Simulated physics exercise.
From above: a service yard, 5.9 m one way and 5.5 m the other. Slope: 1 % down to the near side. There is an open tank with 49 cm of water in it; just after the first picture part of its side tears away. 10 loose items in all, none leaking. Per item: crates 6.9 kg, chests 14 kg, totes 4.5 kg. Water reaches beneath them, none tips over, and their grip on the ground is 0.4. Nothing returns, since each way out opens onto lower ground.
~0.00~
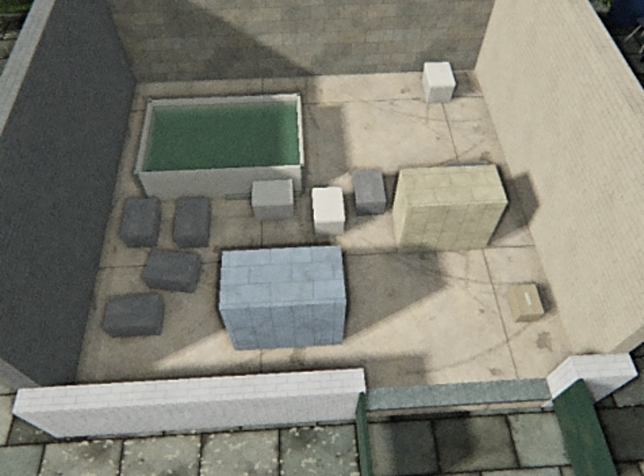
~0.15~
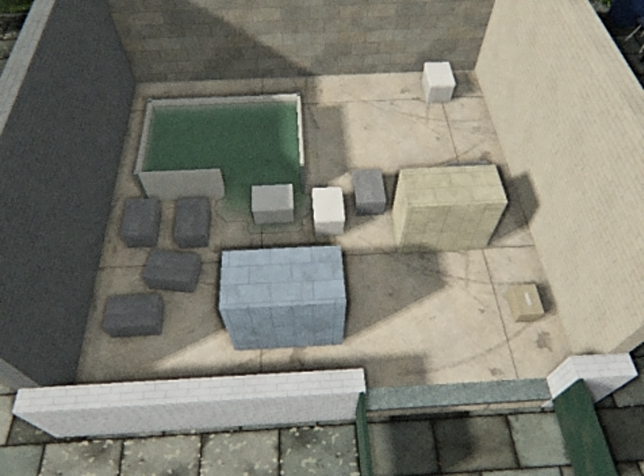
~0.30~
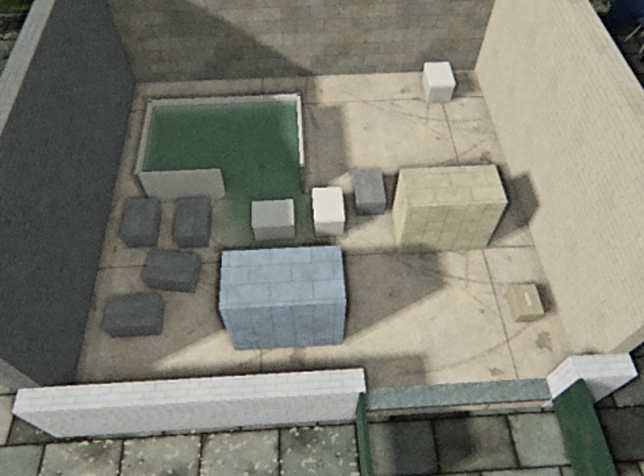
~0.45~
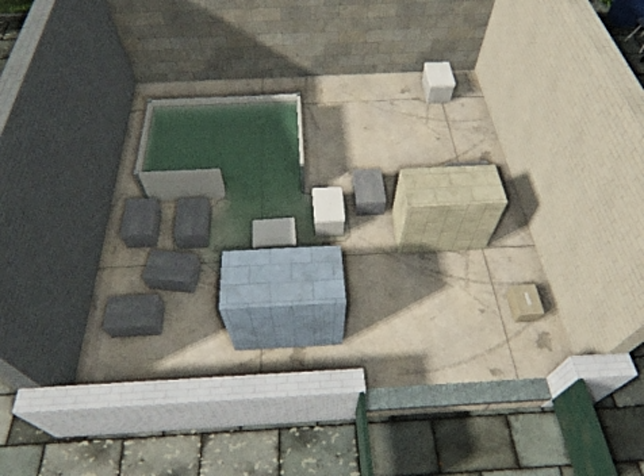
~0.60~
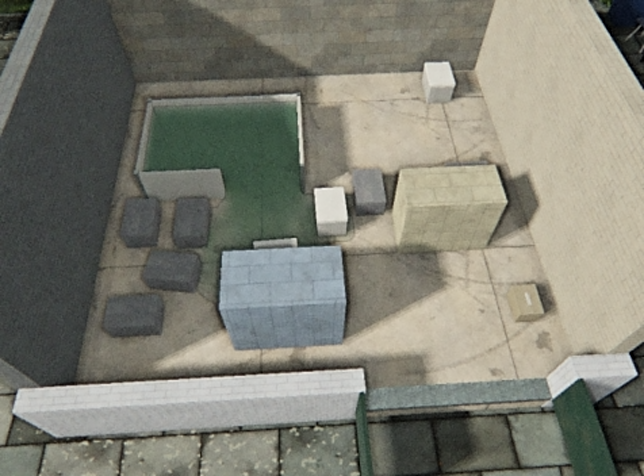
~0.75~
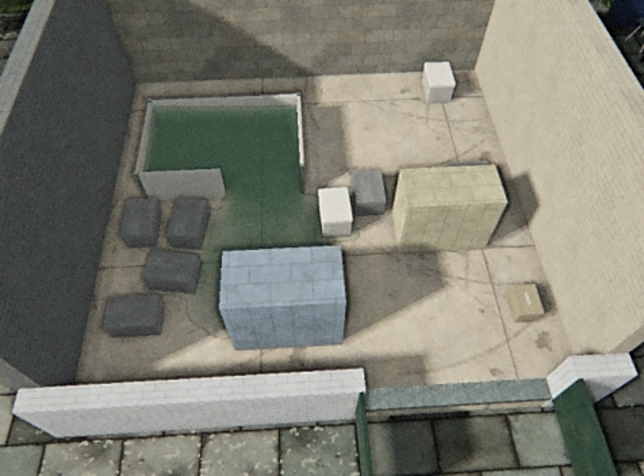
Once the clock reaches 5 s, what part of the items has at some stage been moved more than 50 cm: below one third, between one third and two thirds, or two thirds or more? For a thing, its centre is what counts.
Between one third and two thirds.
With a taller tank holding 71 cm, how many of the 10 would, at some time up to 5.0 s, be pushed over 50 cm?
8.
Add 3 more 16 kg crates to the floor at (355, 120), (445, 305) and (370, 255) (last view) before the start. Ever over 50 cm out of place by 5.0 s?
The first comes out within the limit, the second beyond the limit, the third beyond the limit.
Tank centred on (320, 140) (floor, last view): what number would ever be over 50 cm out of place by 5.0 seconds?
Count: 7.
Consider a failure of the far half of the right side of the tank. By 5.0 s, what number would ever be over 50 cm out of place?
That gives 3 of them.
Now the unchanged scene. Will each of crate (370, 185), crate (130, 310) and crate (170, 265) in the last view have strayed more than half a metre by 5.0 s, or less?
In that order: Over, over, over.
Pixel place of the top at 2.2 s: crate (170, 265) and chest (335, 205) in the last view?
Somewhere about (122, 284) and (371, 205).
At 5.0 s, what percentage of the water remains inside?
I'd say some 88 percent hasn't gone yet.
After 1.1 s 1 of 10 are over 50 cm from their spots; 1 afloat.
After 2.2 s 3 of 10 are over 50 cm from their spots; 1 afloat.
After 3.5 s 2 of 10 are over 50 cm from their spots; 4 afloat.
After 5.0 s 4 of 10 are over 50 cm from their spots, and 6 have been at some point; 5 afloat.
